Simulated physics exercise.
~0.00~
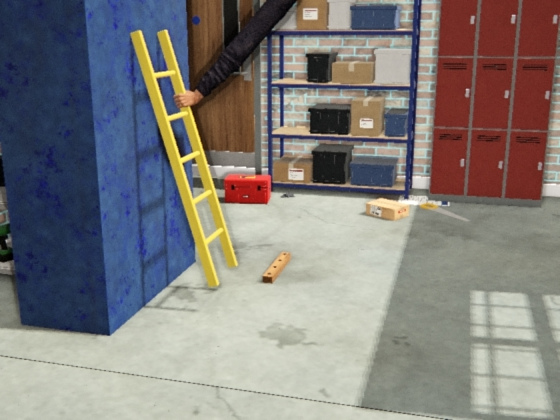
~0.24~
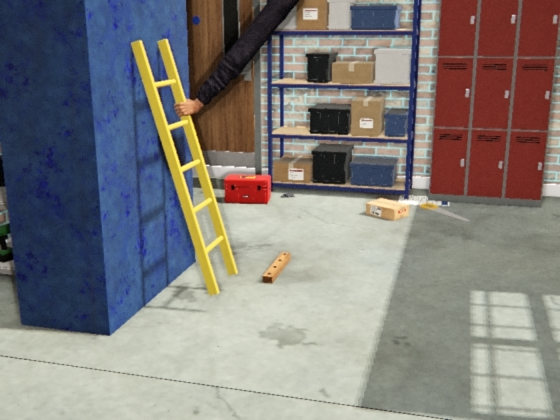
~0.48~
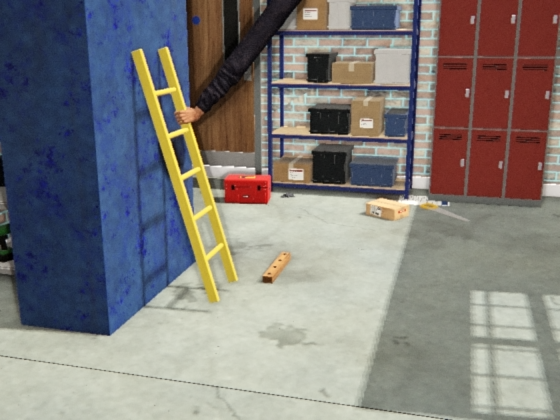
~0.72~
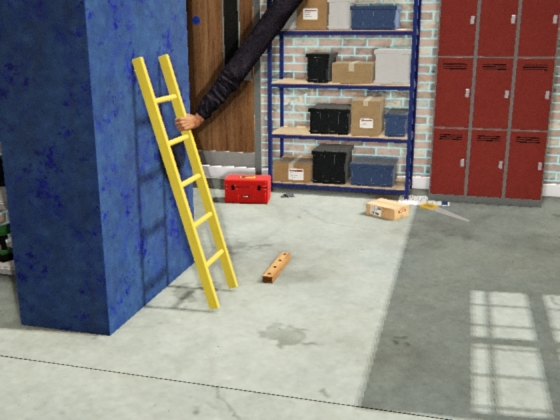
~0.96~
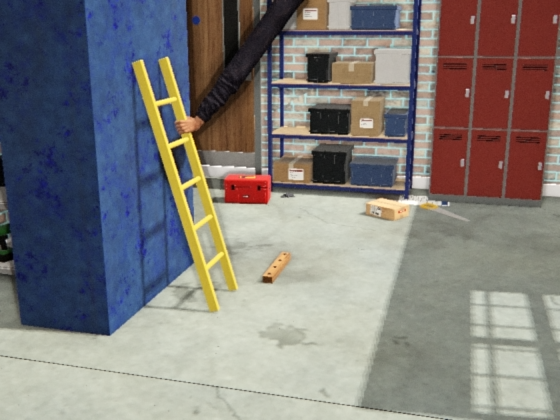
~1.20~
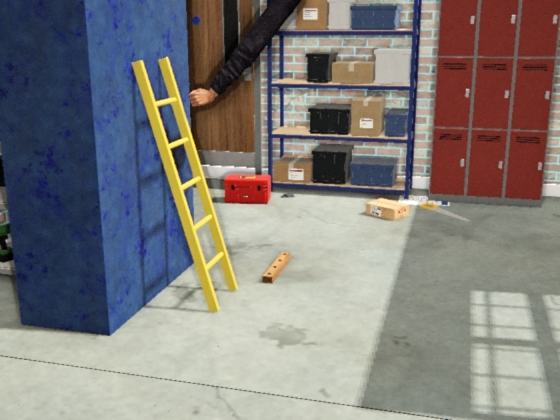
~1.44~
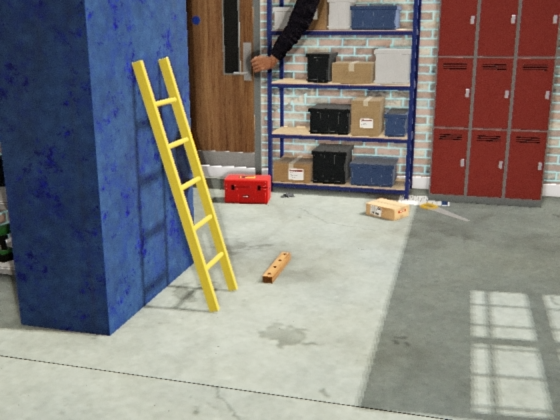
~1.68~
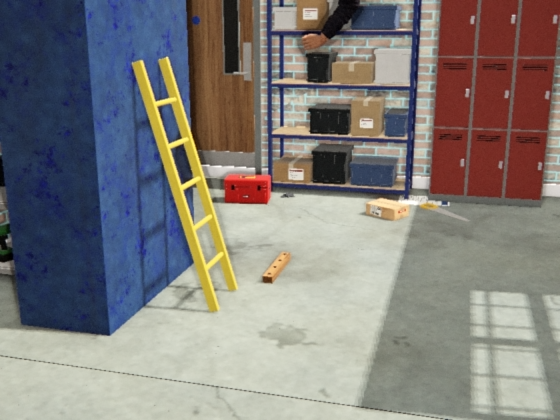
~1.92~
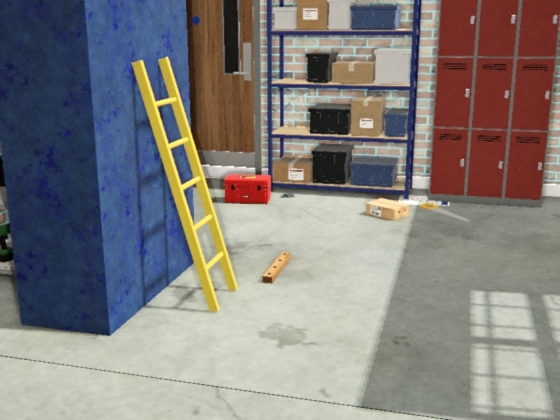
To begin with, a hand reaching in from the top holds a yellow ladder that leans against a tall blue cupboard in a room with shelves and red lockers. A small wooden batten lies on the hard grey floor to the right of the ladder's feet. With the hand still on it, the ladder slides down a little, its feet shifting slightly toward the viewer, and then it stops. The hand lets go and draws back up past the shelves until it is out of sight. The ladder stays still, leaning against the cupboard at a slant.
